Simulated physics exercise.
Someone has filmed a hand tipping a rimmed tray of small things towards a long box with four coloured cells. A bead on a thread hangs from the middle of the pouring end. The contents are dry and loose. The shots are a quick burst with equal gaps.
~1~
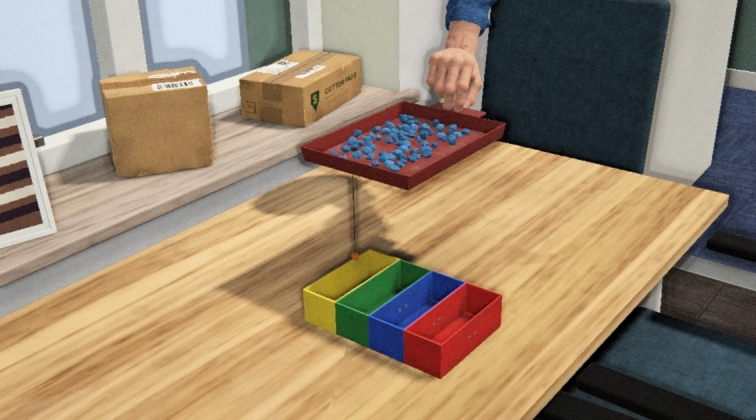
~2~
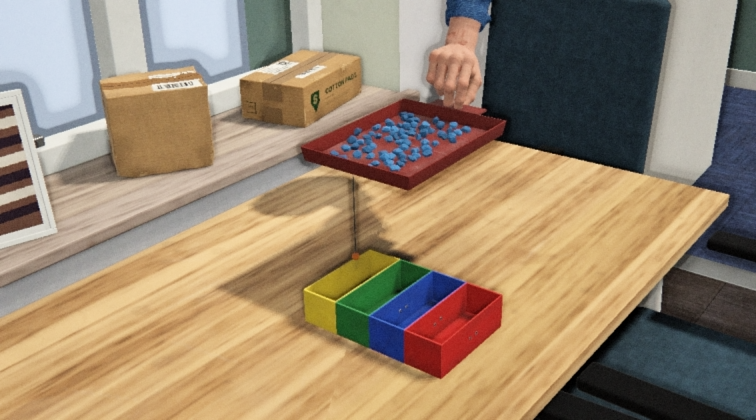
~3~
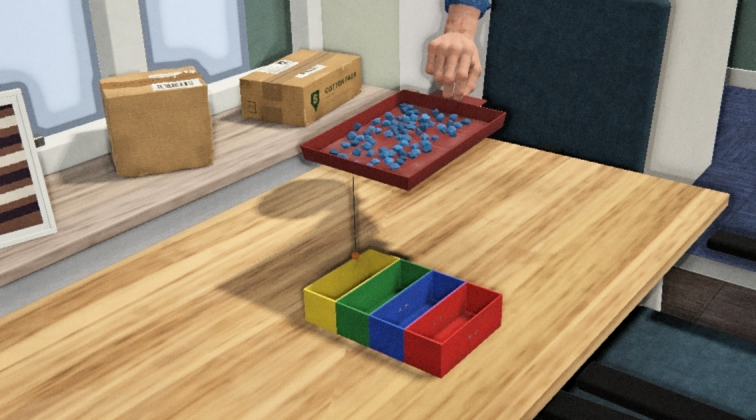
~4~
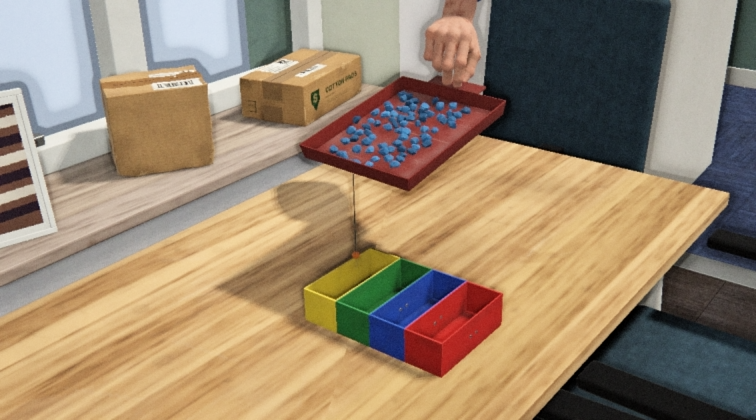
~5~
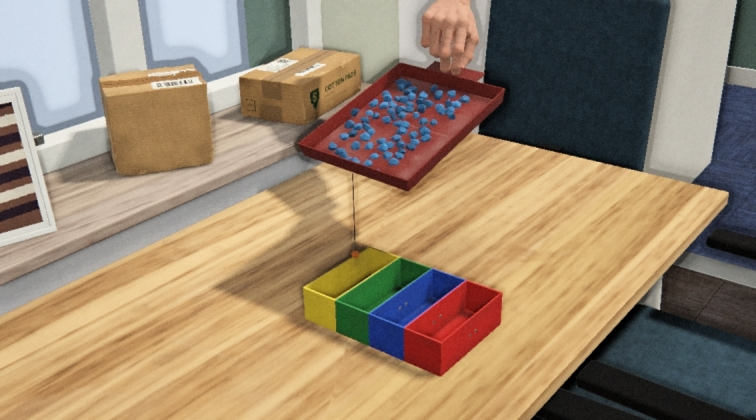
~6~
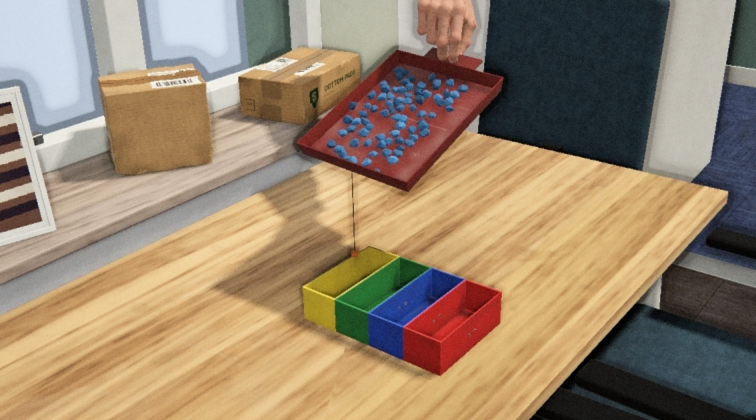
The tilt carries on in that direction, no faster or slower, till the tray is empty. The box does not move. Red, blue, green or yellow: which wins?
The green one ends fullest.
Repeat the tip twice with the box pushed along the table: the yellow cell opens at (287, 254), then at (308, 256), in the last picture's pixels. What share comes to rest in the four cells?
Near 90 % and 90 %.
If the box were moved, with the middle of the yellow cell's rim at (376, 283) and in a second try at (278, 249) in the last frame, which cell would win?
At the first place the yellow cell, at the second the cell in red.
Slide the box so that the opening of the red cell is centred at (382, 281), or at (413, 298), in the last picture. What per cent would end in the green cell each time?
About 10 and 30 per cent.
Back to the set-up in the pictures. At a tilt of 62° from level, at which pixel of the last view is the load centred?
Near (366, 158).
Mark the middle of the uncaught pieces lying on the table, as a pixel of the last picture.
Roughly at (267, 323).
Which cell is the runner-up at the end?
In second place: That yellow cell.
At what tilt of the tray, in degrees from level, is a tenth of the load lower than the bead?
At about 85°.
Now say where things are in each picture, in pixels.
The first picture shows corners of the pouring end at (304, 146) and (408, 175), level; middle of the load at (400, 144), aquarium stones; bead on its thread at (355, 256); yellow cell at (320, 308); green cell at (352, 322); blue cell at (386, 336); red cell at (423, 351).
The second picture shows corners of the pouring end at (304, 146) and (408, 175), level; middle of the load at (400, 142).
The third picture shows corners of the pouring end at (304, 145) and (408, 176), tipped barely, lowest at the right corner; middle of the load at (400, 138).
The fourth picture shows corners of the pouring end at (303, 144) and (408, 177), tipped a little, lowest at the right corner; middle of the load at (399, 131).
The fifth picture shows corners of the pouring end at (302, 143) and (407, 178), tipped a little, lowest at the right corner; middle of the load at (398, 124).
The sixth picture shows corners of the pouring end at (300, 142) and (406, 179), tipped clearly, lowest at the right corner; middle of the load at (396, 118); yellow cell at (320, 306); green cell at (352, 319); blue cell at (386, 333); red cell at (422, 348).
Soon, tray tipped steeply; all on the tray.
A while on, tray tipped right over; about half on the tray; about a quarter in the green cell; a small part in the yellow cell; a small part in the blue cell; about a quarter falling or outside the box.
Towards the end, tray tipped past a quarter turn; about half in the green cell; about a quarter in the yellow cell; a small part in the blue cell; about a quarter falling or outside the box.
Finally, tray tipped past a quarter turn; about half in the green cell; about a quarter in the yellow cell; a small part in the blue cell; none in the red cell; about a quarter outside the box.
